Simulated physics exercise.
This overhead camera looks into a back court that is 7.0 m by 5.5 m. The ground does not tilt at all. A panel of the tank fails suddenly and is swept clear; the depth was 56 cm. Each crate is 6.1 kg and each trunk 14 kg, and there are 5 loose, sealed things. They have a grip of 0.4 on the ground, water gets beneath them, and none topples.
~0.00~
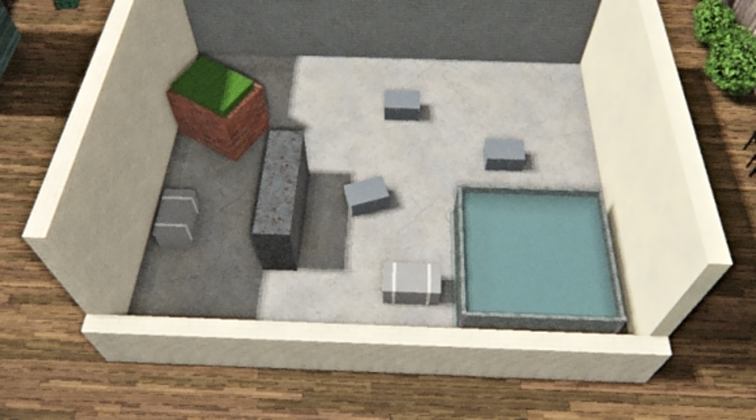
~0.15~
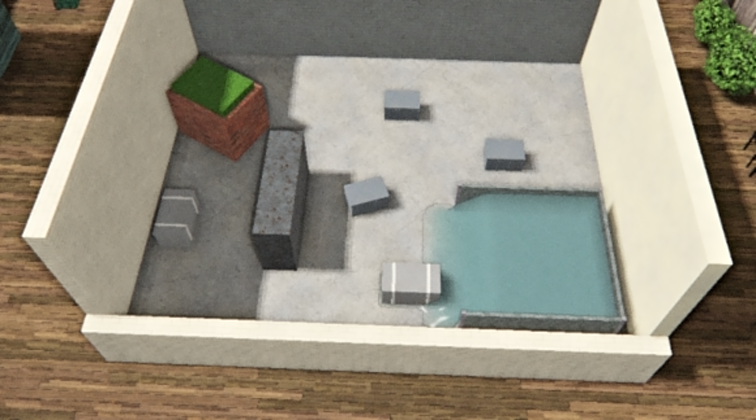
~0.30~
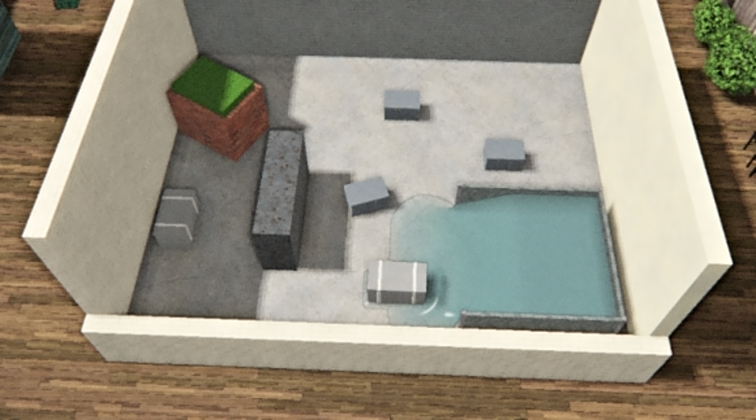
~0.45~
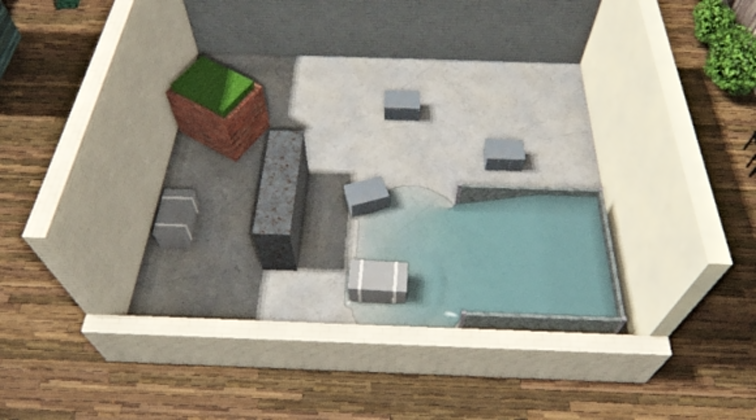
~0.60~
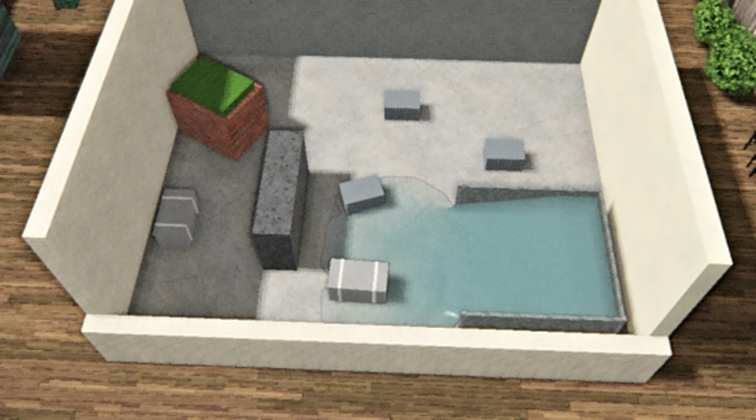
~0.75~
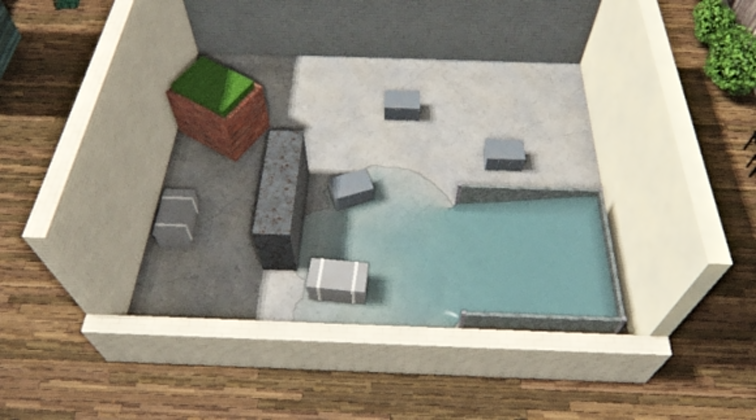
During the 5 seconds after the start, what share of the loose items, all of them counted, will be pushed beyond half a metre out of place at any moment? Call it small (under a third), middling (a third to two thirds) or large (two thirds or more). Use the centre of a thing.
Large, two thirds or more.
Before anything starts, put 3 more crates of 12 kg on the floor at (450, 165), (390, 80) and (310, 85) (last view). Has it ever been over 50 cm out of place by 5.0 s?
Check, in order - not exceeded, exceeded, exceeded.
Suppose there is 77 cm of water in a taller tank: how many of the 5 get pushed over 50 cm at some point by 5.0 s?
4.
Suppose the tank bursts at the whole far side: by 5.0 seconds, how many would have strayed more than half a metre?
Then the count would be 2.
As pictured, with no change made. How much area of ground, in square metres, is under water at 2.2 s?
18 m2.
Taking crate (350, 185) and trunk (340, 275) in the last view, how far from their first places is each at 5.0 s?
Net shifts, in order: 300 cm and 300 cm.
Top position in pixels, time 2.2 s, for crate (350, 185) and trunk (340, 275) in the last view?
They end up about (327, 88) and (154, 279) in the last view.
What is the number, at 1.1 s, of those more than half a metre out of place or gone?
2.
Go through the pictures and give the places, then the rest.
In the first picture, a trunk at (412, 277), on the bottom; a crate at (367, 191) rests on the ground; water covers 3.9 m2; 0 of 5 have shifted.
In the second picture, a trunk at (411, 277), on the bottom; a crate at (367, 191), on the bottom; 4.8 m2 under water; 0 of 5 have shifted.
In the third picture, a trunk at (397, 276) rests on the ground, 20 cm from its start; a crate at (367, 191), on the bottom; 6.0 m2 under water; 1 of 5 have shifted.
In the fourth picture, a trunk at (378, 275) rests on the ground, 46 cm from its start; a crate at (367, 191), on the bottom; 7.2 m2 under water; 1 of 5 have shifted.
In the fifth picture, a trunk at (358, 275), on the bottom, 74 cm from its start; a crate at (362, 189), on the bottom, 8 cm from its start; 8.5 m2 under water; 2 of 5 have shifted.
In the sixth picture, a trunk at (338, 275) rests on the ground, 102 cm from its start; a crate at (351, 183), on the bottom, 27 cm from its start; 9.8 m2 under water; 2 of 5 have shifted.
After 1.1 s 2 of 5 are over 50 cm from their spots; 0 afloat.
After 2.2 s 2 of 5 are over 50 cm from their spots; 1 afloat.
After 3.5 s 3 of 5 are over 50 cm from their spots; 1 afloat.
After 5.0 s 4 of 5 are over 50 cm from their spots, and 4 have been at some point; 3 afloat.
